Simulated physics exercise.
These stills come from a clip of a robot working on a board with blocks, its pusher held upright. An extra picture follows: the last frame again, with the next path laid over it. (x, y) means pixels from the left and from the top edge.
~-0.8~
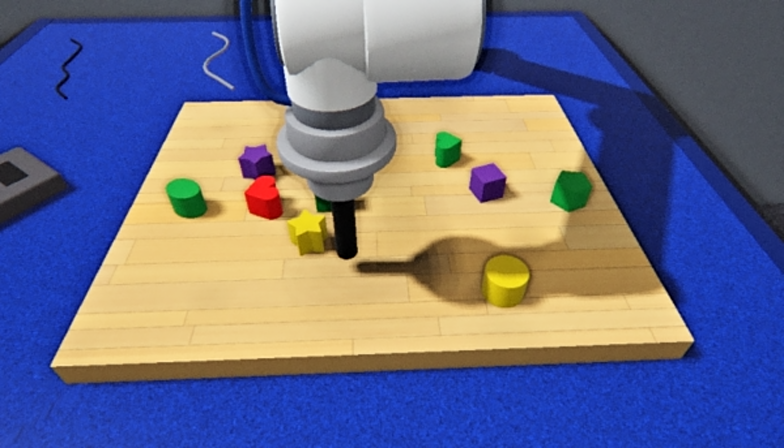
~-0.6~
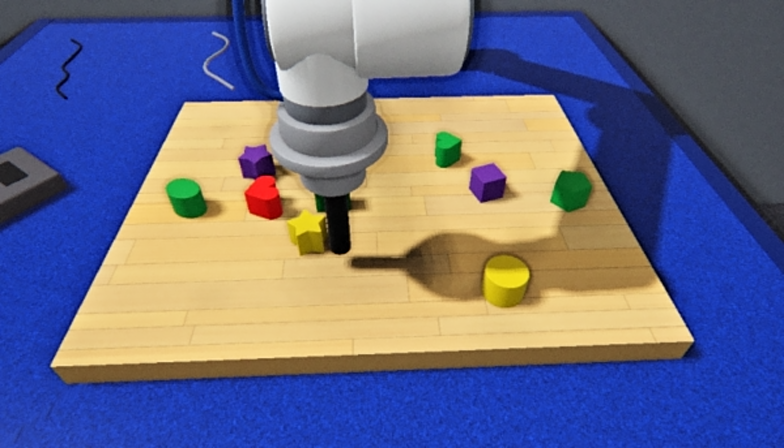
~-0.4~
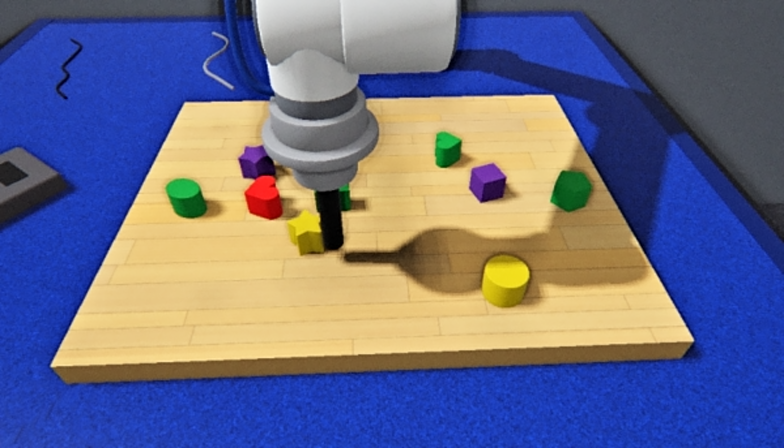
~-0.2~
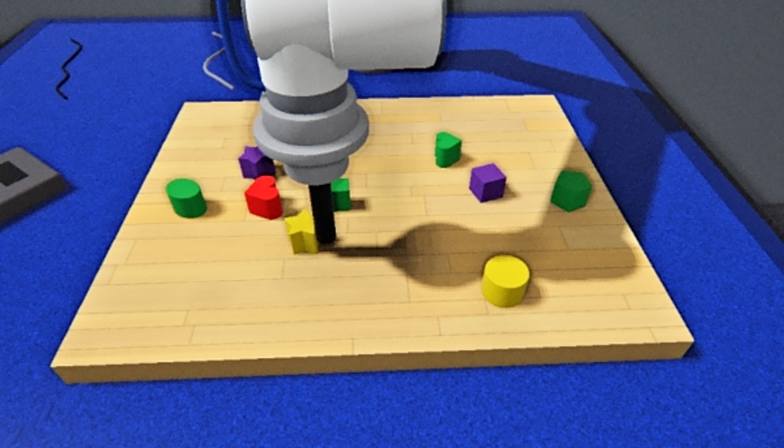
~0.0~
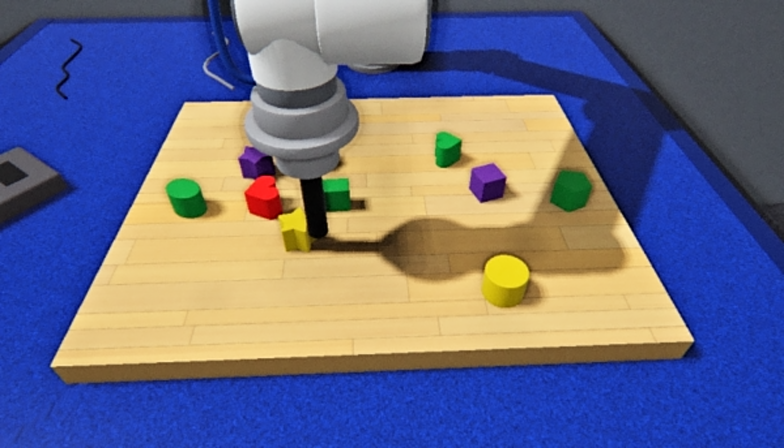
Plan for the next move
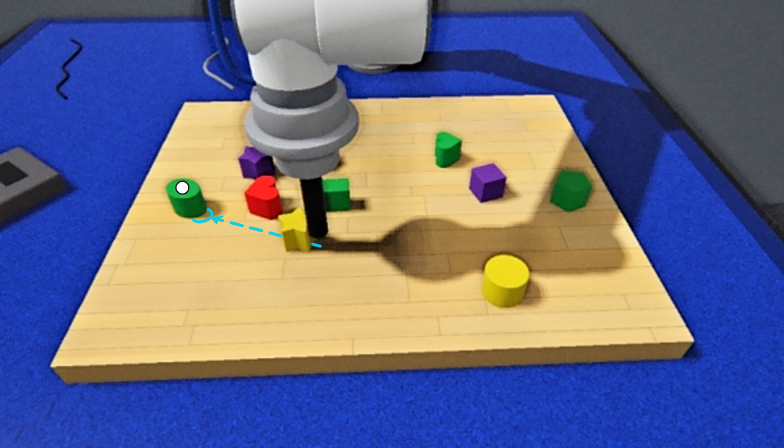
In the video, a robot arm with a black pusher moves left and slightly away across a wooden board of colored blocks, meets the yellow star-shaped block, and nudges it slightly left while the other blocks stay still.
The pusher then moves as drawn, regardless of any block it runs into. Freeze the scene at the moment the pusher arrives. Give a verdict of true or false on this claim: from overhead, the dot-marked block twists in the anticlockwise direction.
The claim does not hold.
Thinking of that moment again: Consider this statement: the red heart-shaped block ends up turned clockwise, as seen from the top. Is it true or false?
The claim holds.
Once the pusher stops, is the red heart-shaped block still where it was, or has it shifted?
Displaced, by a centimetre or more.
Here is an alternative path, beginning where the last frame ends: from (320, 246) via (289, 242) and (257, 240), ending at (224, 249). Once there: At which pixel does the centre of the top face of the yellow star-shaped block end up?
My prediction: (226, 209).
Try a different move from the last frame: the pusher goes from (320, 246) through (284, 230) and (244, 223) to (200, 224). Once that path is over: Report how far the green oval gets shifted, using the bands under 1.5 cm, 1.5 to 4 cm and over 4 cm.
Distance: Between 1.5 and 4 cm.
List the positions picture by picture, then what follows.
The first frame shows pusher tip (347, 252); block tops, green oval (182, 188); red heart-shaped block (263, 188); yellow star-shaped block (307, 222); green rectangular block hidden.
The second frame shows pusher (341, 248); blocks unchanged.
The third frame shows pusher (334, 243); blocks unchanged.
The fourth frame shows pusher (326, 237); yellow star-shaped block (303, 222).
The fifth frame shows pusher (318, 232); green oval (182, 188); red heart-shaped block (263, 188); yellow star-shaped block (296, 220); green rectangular block (332, 185).
Path on the board, from (320, 246) to (202, 215); the dot is on the green oval.
What follows on the original path. One third of the way, pusher (276, 221); red heart-shaped block (259, 184), turned 15° clockwise; yellow star-shaped block (254, 210).
Two thirds of the way, pusher (236, 211); red heart-shaped block (258, 184), turned 20° clockwise; yellow star-shaped block (214, 200).
At the end, pusher (197, 201); green oval (156, 187), turned 75° clockwise; red heart-shaped block (258, 184), turned 20° clockwise; yellow star-shaped block (173, 203), turned 55° anticlockwise; green rectangular block in place.
